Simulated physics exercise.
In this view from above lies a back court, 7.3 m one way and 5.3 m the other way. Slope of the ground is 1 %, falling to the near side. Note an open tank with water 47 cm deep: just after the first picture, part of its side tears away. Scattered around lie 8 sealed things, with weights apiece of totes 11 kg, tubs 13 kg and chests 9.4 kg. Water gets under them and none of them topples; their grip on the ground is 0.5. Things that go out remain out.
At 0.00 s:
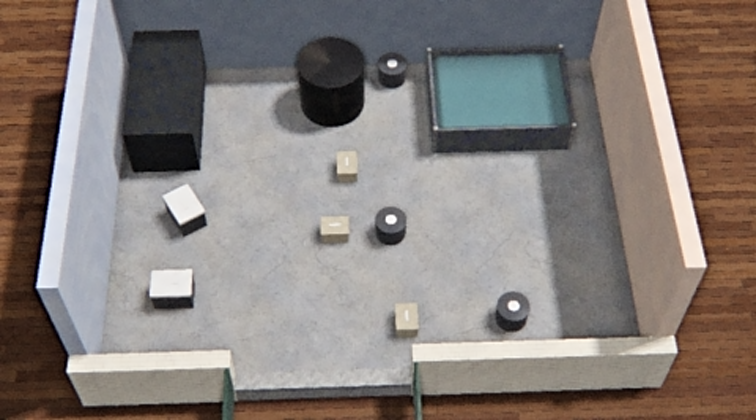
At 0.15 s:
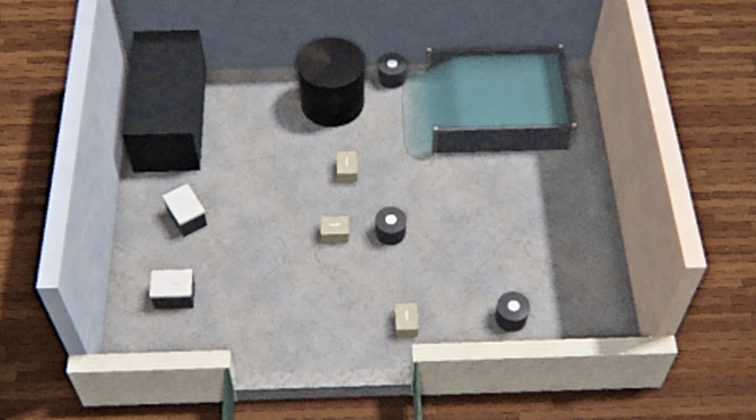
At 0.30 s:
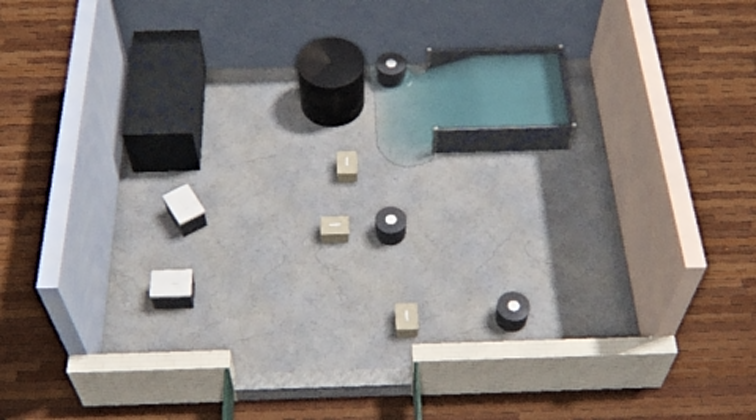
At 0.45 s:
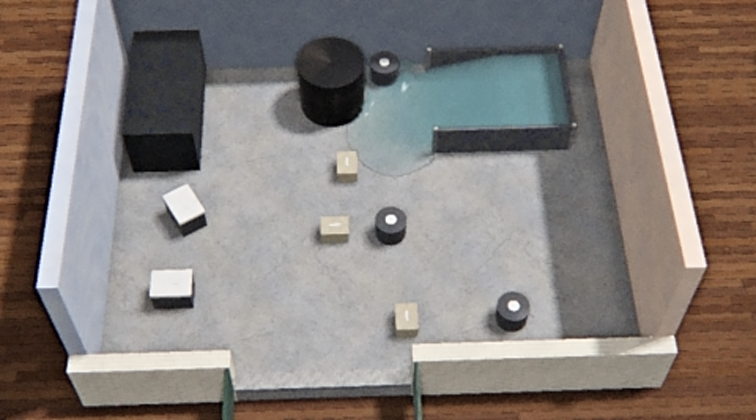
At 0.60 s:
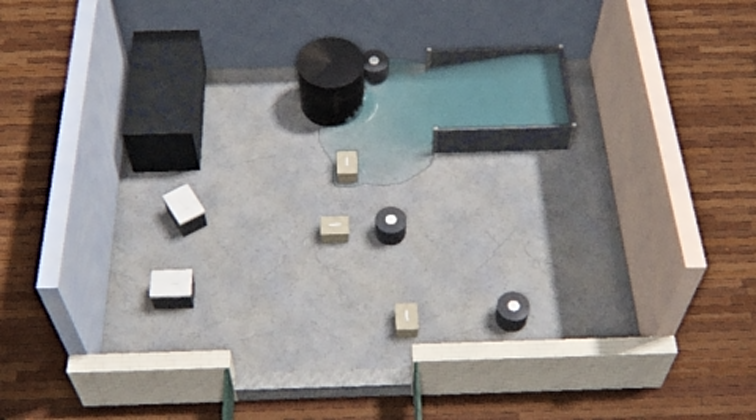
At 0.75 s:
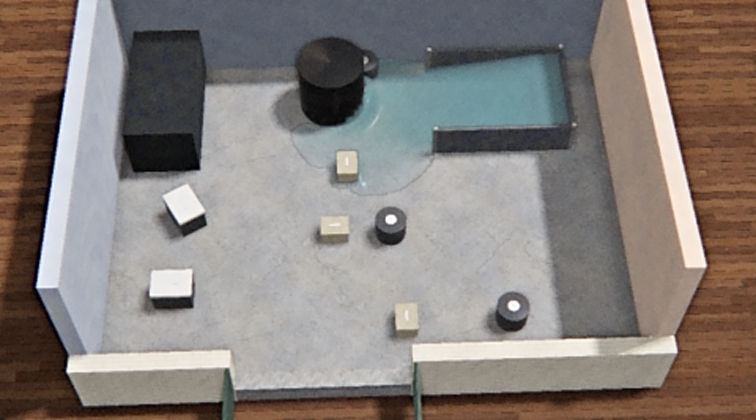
Water spreads left from the open tank across the court, and one dark tub slides left.
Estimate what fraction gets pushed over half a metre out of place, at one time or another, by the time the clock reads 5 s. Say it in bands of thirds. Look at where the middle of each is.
I would put it between one and two thirds.
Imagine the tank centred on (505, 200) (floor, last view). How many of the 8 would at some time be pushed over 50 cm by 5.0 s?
That would give 5.
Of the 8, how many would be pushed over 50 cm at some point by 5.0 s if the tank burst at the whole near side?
2.
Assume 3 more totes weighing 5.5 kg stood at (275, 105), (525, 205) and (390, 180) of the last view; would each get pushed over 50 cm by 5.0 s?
Answers in order are does not cross, does not cross and crosses the line.
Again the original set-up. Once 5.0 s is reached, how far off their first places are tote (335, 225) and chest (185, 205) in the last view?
Shifts in order: 120 cm; 150 cm.
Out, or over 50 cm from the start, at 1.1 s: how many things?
The count is 0.
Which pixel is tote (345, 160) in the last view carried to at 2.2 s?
Near (268, 232).
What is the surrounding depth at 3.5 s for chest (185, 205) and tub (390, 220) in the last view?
Depths: Near 13 cm, then near 4 cm.
After 1.1 s 0 of 8 are over 50 cm from their spots; 1 afloat.
After 2.2 s 1 of 8 are over 50 cm from their spots; 1 afloat.
After 3.5 s 3 of 8 are over 50 cm from their spots; 2 afloat.
After 5.0 s 4 of 8 are over 50 cm from their spots, and 4 have been at some point; 3 afloat.
